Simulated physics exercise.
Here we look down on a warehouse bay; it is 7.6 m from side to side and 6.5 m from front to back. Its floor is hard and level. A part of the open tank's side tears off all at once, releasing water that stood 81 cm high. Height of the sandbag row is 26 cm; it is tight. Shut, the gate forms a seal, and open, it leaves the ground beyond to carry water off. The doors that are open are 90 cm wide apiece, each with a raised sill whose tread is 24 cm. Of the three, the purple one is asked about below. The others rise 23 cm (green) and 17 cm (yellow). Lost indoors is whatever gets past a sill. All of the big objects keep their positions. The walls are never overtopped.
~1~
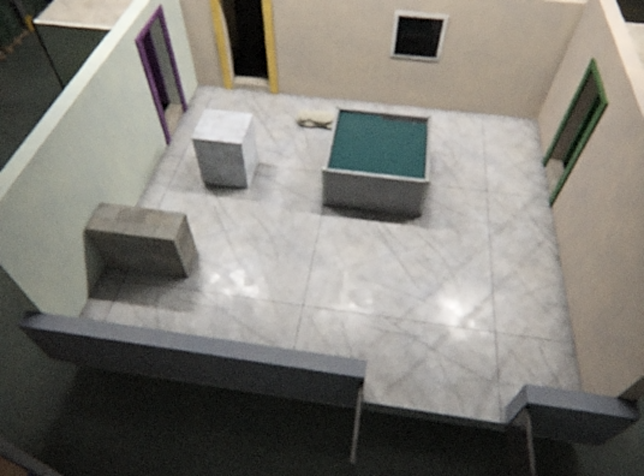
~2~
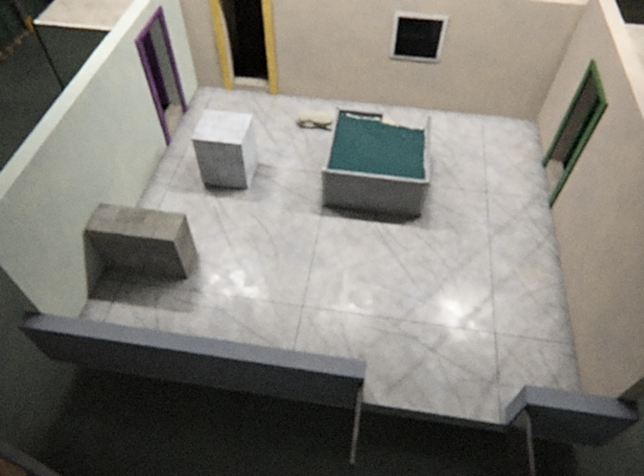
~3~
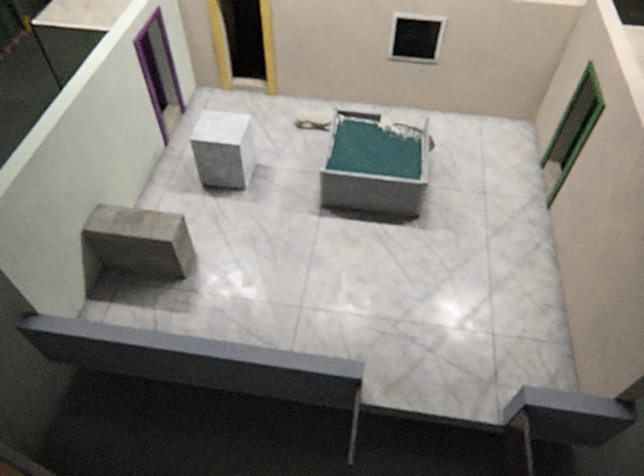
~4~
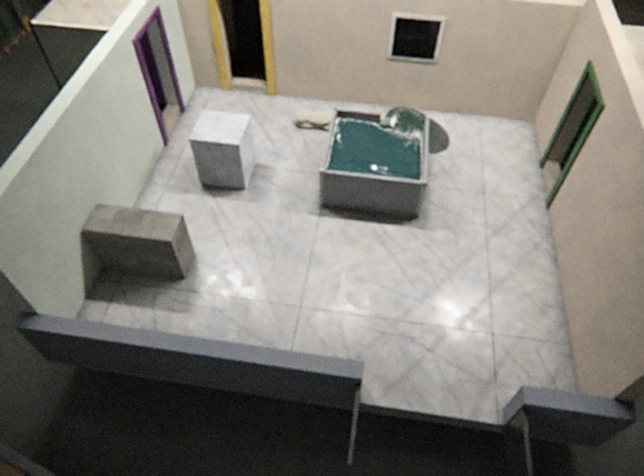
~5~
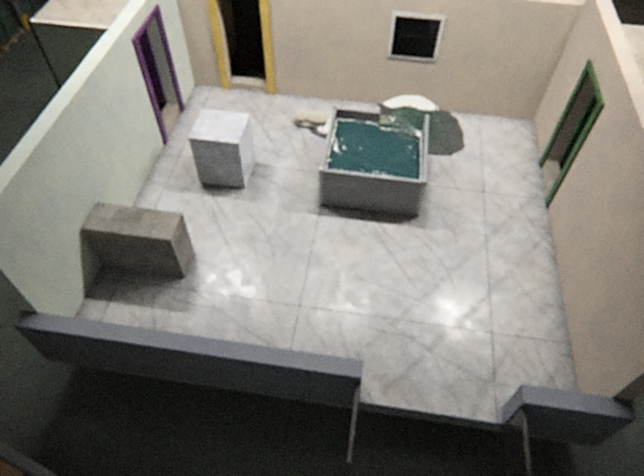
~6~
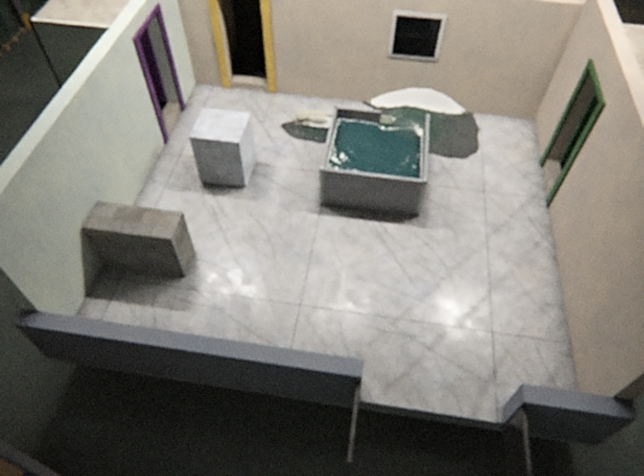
Water pours out the far side of an open tank and spreads across the floor.
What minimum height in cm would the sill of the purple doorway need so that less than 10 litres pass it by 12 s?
11 cm.
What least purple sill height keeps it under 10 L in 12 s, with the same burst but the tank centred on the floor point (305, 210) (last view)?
In this case, 13.0 cm or so.
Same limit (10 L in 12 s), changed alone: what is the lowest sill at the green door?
For green, a step near 10.0 cm.
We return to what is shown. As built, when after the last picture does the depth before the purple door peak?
Peak time: About 2.4 s.
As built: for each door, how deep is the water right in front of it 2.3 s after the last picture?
Depths in cm: Green 14, purple 17, yellow 9.
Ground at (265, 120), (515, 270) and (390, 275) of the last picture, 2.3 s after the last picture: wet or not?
So, in order, I'd say got wet, then got wet, then stayed dry.
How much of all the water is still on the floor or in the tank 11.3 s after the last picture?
Remaining share: Around 84 %.
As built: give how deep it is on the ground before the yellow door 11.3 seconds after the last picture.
4.0 cm.
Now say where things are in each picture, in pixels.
The open tank at (379, 145) is whole and still, 81 cm deep; the purple door at (165, 86) is dry, in the first frame.
Water pours out on the far side and has run 0.3 m, to a hidden place; about 10 cm deep outside, 81 cm at the back, in the second frame.
The front is at a hidden place, 0.8 m from the gap on the far side; 0.7 m2 of floor is wet, 81 cm left at the back, in the third frame.
The gap is on the far side, the front 1.4 m out at (400, 109); the back of the open tank holds 76 cm, in the fourth frame.
The front is at (443, 111), 1.6 m from the gap on the far side; 2.7 m2 of floor is wet, 69 cm left at the back, in the fifth frame.
The front is at (287, 125), 2.0 m from the gap on the far side; 3.5 m2 of floor is wet, 70 cm left at the back; 2.4 m in a straight line remain to the purple door at (163, 84), in the sixth frame.
Then, 0.7 s after the last picture water covers 15 % of the floor, deepest (50 cm) near (408, 111); it has not reached the purple door.
Then, 2.3 s after the last picture water covers 35 % of the floor, deepest (34 cm) near (196, 84); 17 cm at the purple door, 0 litres in over its 24 cm sill.
Then, 11.3 s after the last picture water covers 100 % of the floor, deepest (8 cm) near (95, 279); 5 cm at the purple door, 0 litres in over its 24 cm sill.
At the purple door as built, the water peaked near 17 cm, 2.3 s after the last picture.
With a sill of 9 cm, 21 litres would have come in within the 12 s; with 12 cm, 6 litres. So under 10 litres takes about 11 cm.
